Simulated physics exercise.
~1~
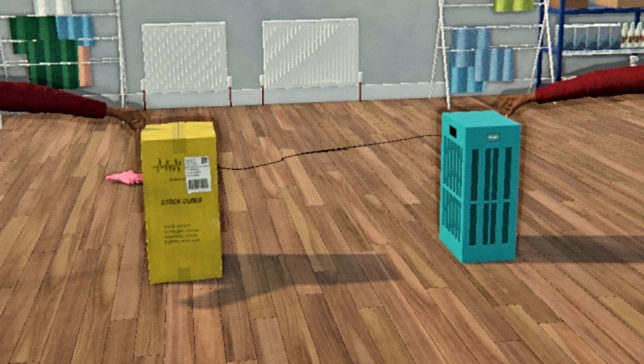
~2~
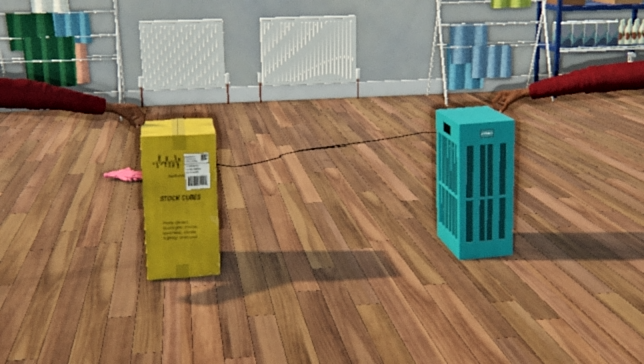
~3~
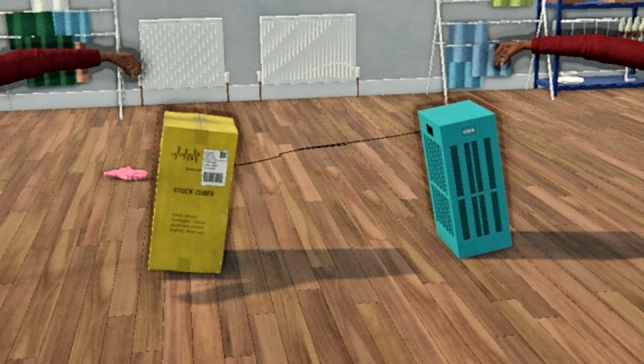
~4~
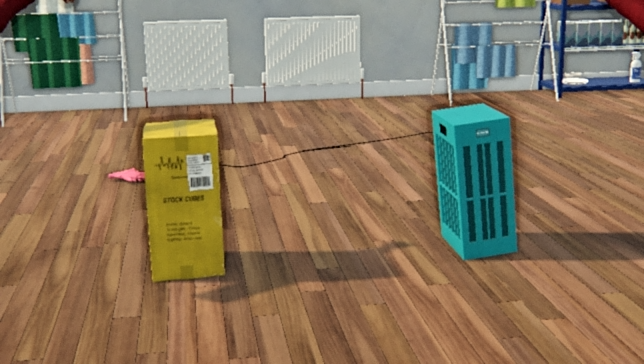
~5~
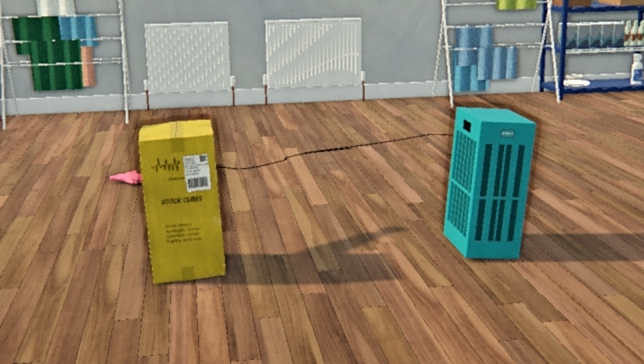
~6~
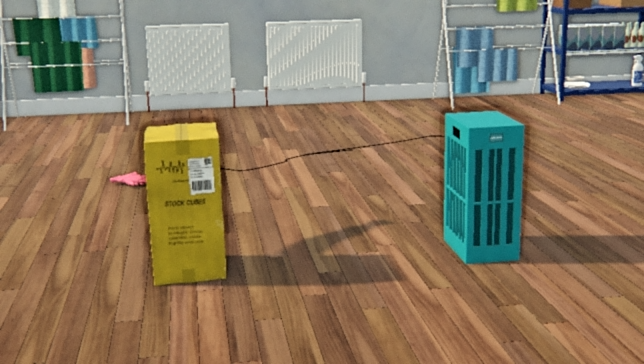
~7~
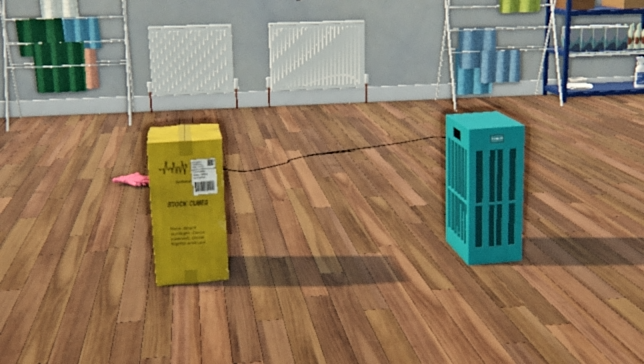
We see a yellow parcel and a turquoise crate standing on a wooden floor as two hands push them inward from either side, then let go and withdraw. Both tilt toward each other, rock back, and end up standing upright on their bases.
